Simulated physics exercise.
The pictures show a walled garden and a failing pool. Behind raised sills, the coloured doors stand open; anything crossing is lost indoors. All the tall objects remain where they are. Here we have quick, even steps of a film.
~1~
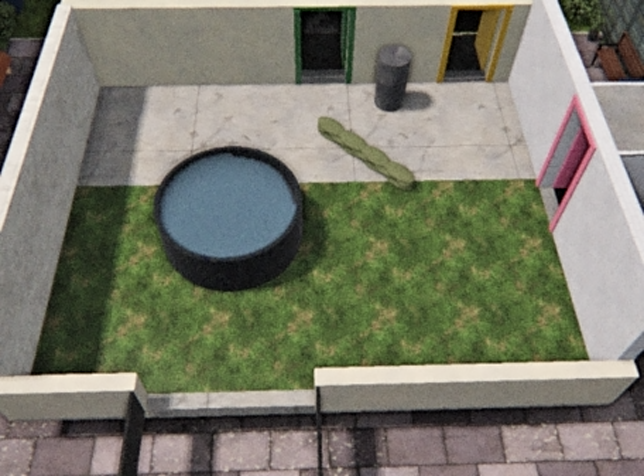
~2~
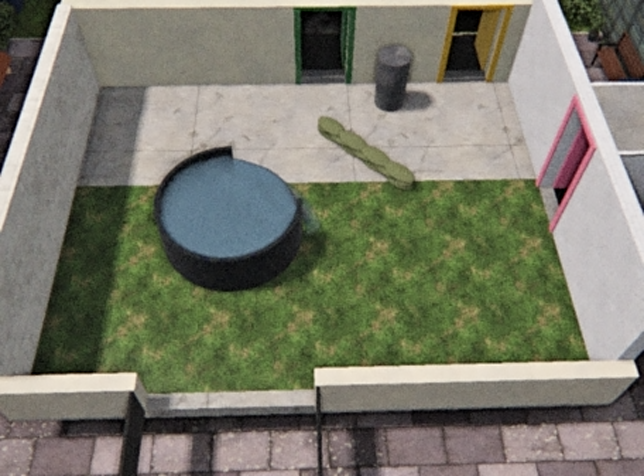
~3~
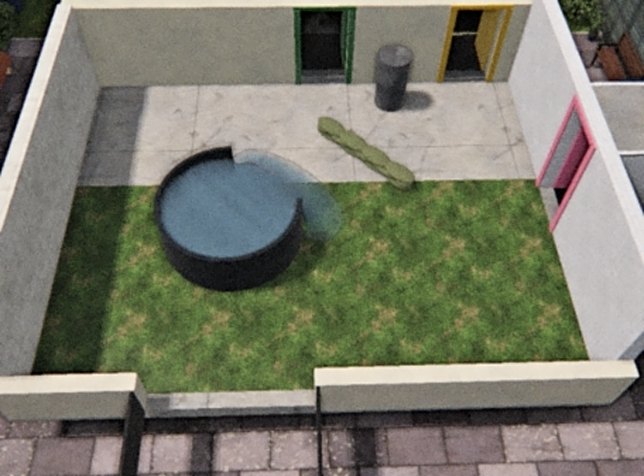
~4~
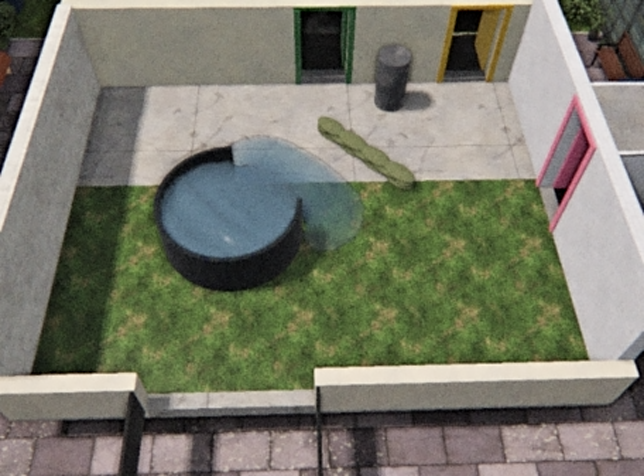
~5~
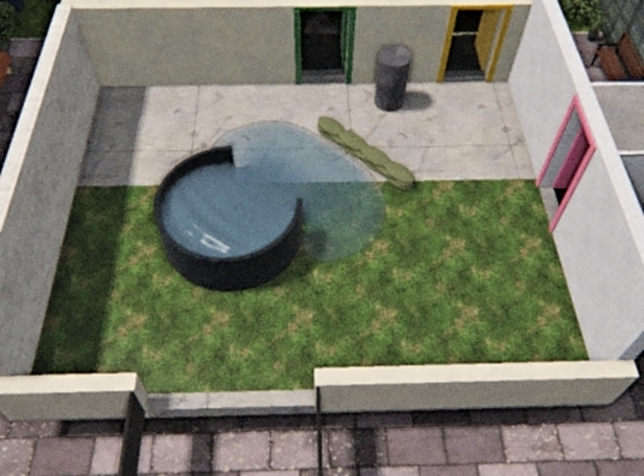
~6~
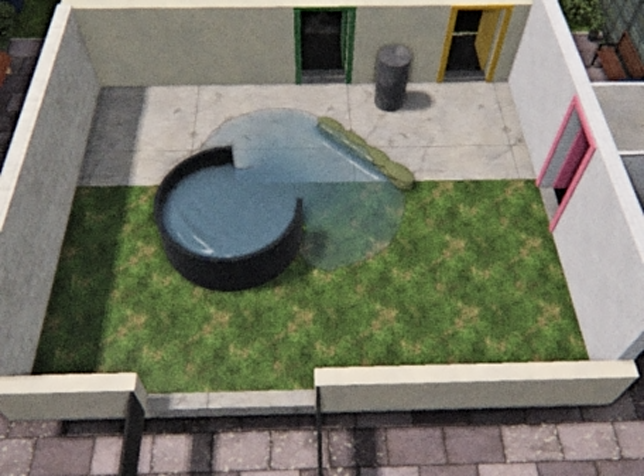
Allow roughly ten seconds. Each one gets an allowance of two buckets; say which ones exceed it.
Going through them: The yellow door does not exceed it; the green door exceeds it; the pink door exceeds it.
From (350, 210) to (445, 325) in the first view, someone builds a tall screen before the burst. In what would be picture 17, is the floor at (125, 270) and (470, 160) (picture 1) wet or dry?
Untouched, then submerged.
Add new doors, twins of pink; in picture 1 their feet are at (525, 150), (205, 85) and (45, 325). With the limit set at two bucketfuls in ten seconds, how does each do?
One after the other: Is over, is over, takes less.
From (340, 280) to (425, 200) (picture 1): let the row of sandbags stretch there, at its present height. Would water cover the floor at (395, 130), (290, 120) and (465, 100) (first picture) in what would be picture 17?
Readings in sequence: Wet through / wet through / wet through.
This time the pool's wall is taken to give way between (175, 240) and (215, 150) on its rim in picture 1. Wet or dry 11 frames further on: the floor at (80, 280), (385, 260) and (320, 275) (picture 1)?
Submerged, bone-dry, bone-dry.
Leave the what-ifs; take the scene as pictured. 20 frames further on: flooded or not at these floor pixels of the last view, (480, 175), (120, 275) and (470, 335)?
Result, in order: Waterlogged / unflooded / waterlogged.
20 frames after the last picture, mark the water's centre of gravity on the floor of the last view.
It is near (319, 179).
A moment on, water covers 25 % of the floor; the yellow door not reached, the green door under two buckets in, the pink door not reached.
Next, water covers 40 % of the floor; the yellow door not reached, the green door over two buckets in, the pink door not reached.
Then, water covers 65 % of the floor; the yellow door wet at the sill, nothing in, the green door far over two buckets in, the pink door under two buckets in.
Later, water covers 85 % of the floor; the yellow door wet at the sill, nothing in, the green door far over two buckets in, the pink door over two buckets in.
In the end, water covers 100 % of the floor; the yellow door wet at the sill, nothing in, the green door far over two buckets in, the pink door over two buckets in.
